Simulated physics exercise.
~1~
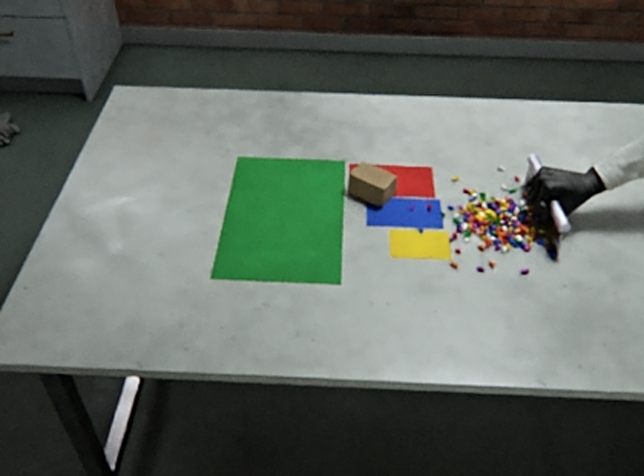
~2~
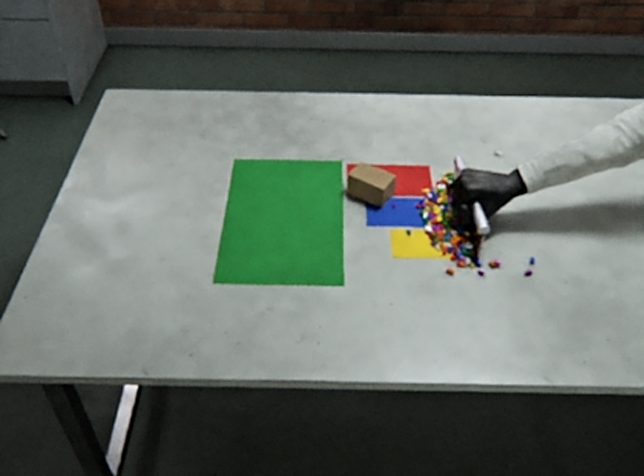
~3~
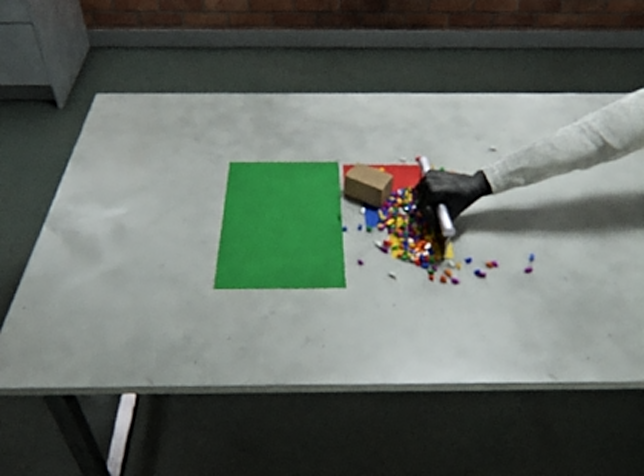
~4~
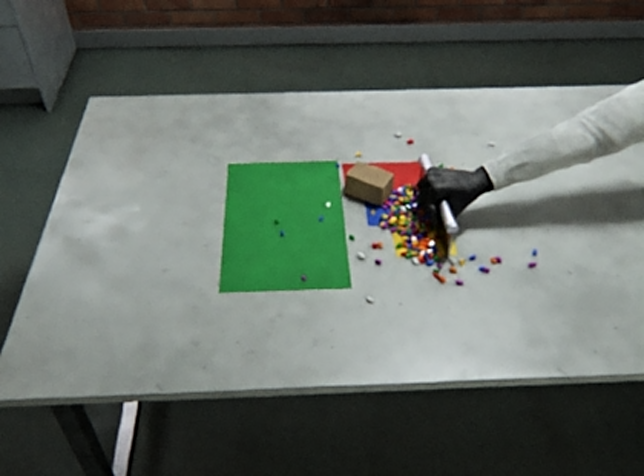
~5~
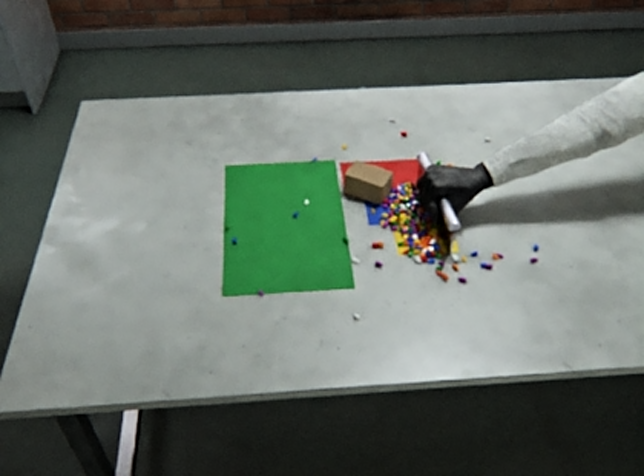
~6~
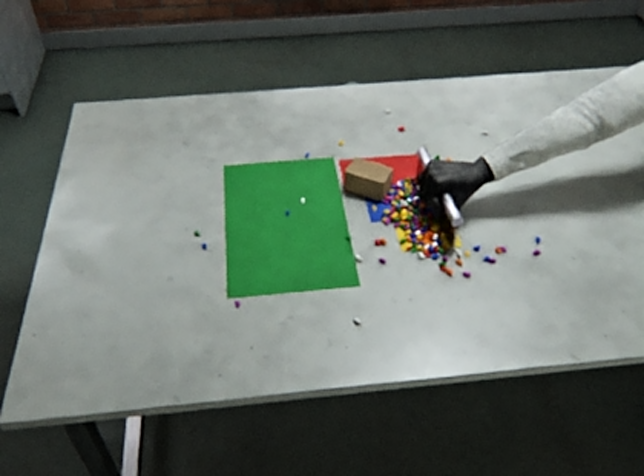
A gloved hand pushes jelly beans left with a scraper, leaving most heaped beside a block.
